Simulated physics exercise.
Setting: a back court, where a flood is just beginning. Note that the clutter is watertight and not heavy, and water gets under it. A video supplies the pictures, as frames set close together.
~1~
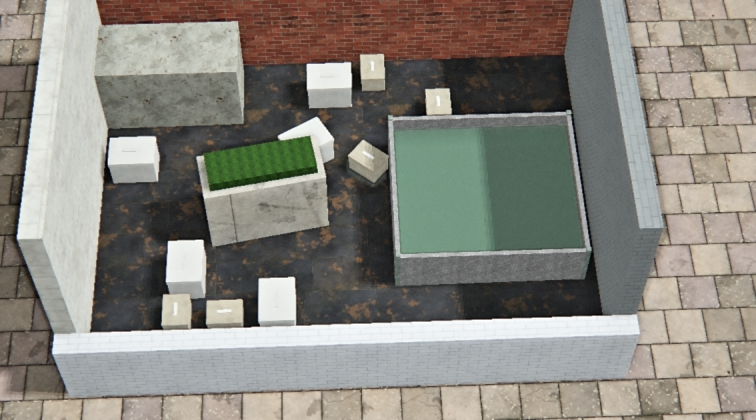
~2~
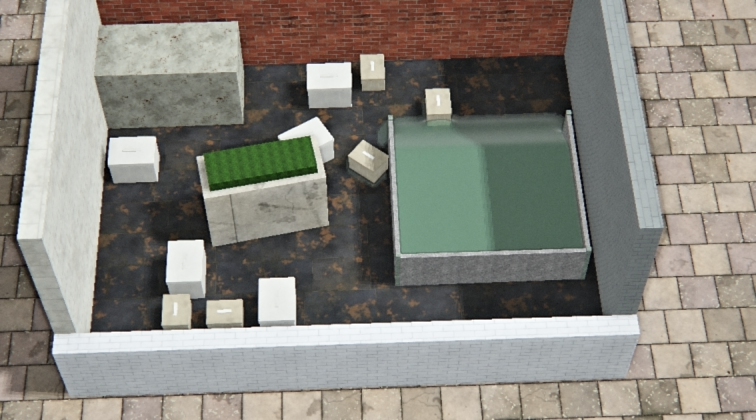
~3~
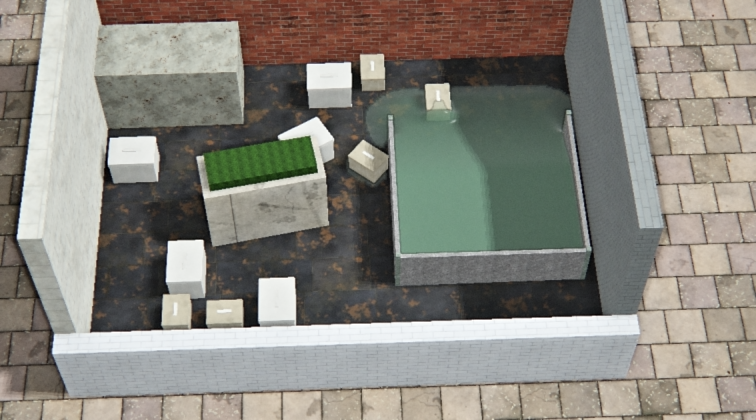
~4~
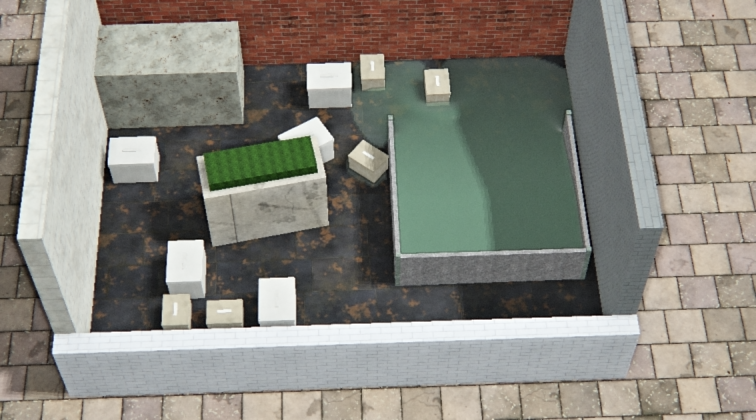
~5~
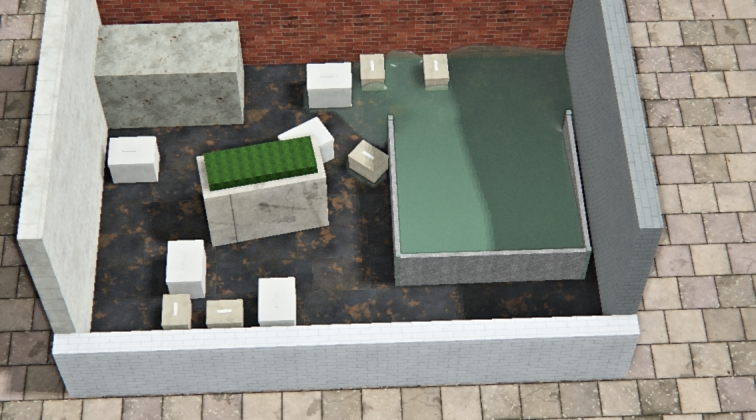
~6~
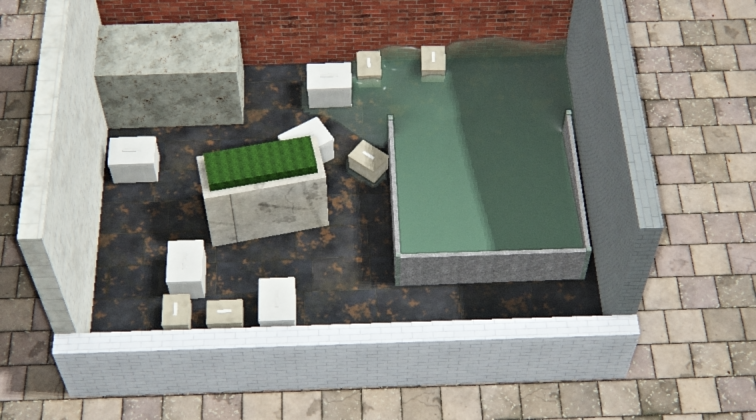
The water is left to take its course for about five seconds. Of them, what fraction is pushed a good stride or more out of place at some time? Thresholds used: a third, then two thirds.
Share: Fewer than a third.
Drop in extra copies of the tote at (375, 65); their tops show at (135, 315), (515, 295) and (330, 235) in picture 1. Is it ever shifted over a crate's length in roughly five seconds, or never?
Taking them one at a time: Remains close, then remains close, then remains close.
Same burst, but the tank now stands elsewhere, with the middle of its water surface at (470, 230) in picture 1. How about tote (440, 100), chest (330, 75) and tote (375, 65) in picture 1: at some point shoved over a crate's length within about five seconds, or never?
The three, one by one: Past that mark, past that mark and past that mark.
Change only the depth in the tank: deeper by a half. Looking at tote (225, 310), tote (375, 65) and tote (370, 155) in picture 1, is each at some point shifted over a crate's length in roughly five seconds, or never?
First one stopped before it, second one reached the mark, third one stopped before it.
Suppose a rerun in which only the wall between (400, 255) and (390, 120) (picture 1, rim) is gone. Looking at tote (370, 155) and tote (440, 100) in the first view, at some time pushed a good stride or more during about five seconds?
The first one went the full distance; the second one stopped short.
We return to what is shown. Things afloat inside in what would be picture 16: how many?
Well, I'd say 2.
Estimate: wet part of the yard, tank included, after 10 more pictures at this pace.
45 %, give or take.
A moment on, 1 of 10 are well off their spots; 2 afloat.
Next, 3 of 10 are well off their spots; 2 afloat.
Later, 3 of 10 are well off their spots; 2 afloat.
In the end, 3 of 10 are well off their spots, and 3 have been at some point; 3 afloat.
